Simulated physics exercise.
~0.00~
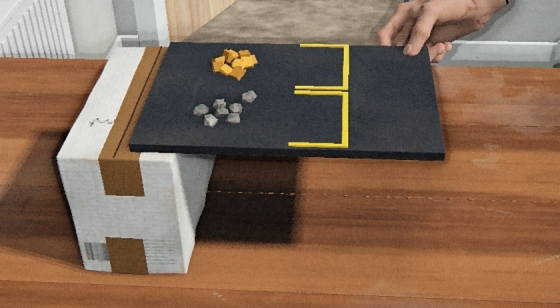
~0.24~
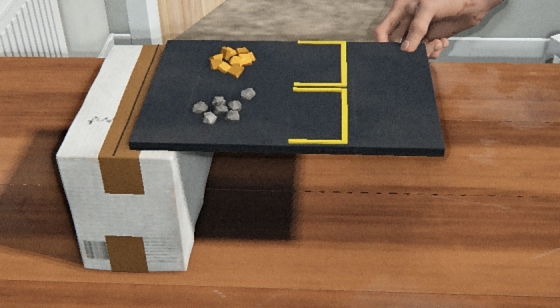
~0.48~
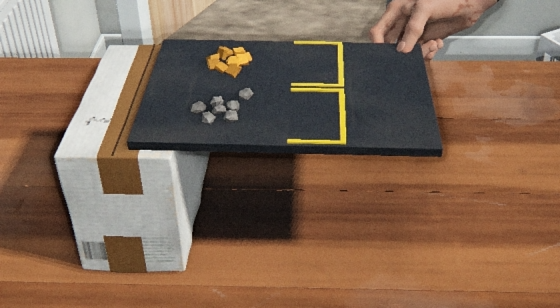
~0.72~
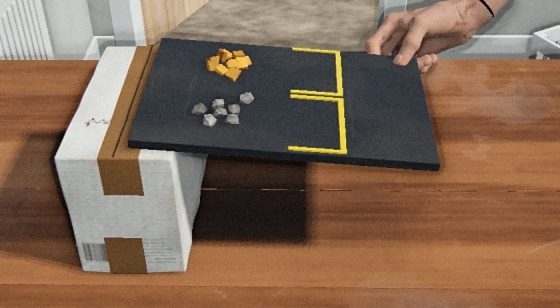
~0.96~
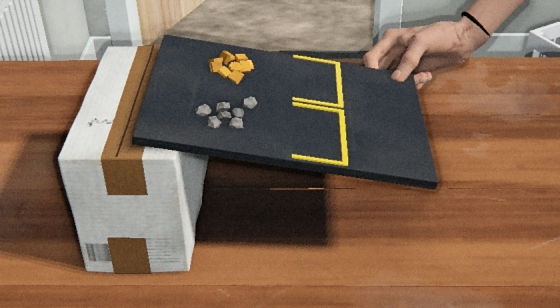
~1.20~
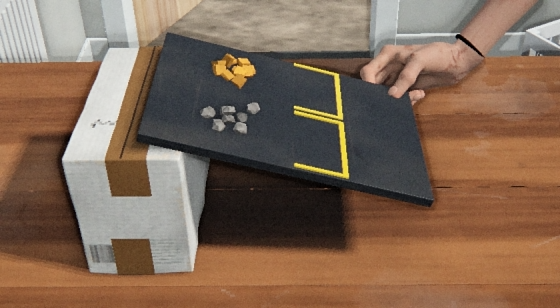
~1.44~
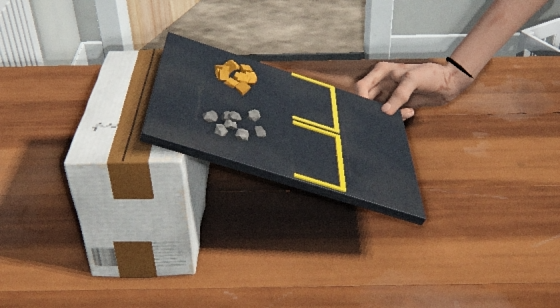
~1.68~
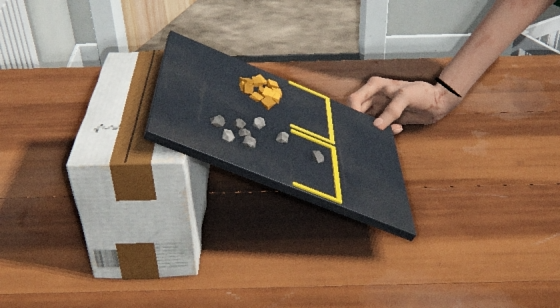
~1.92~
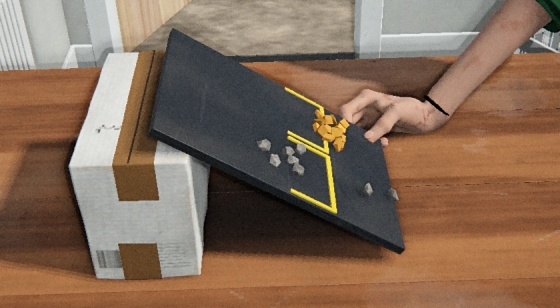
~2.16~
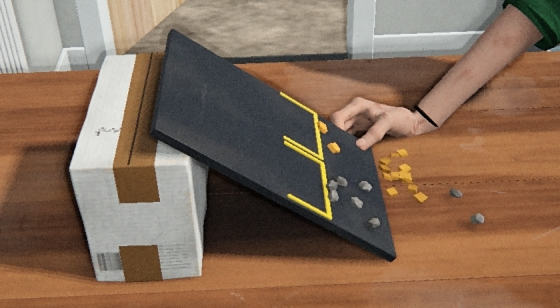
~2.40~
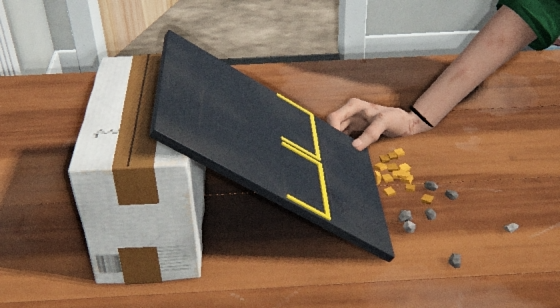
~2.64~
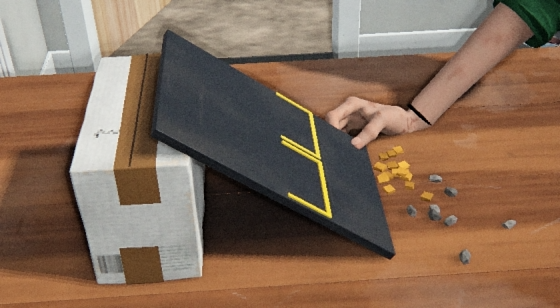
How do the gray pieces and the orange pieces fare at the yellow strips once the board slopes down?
Both groups get over their yellow strips. The gray pieces and the orange pieces all end up beyond them, scattered on the table.
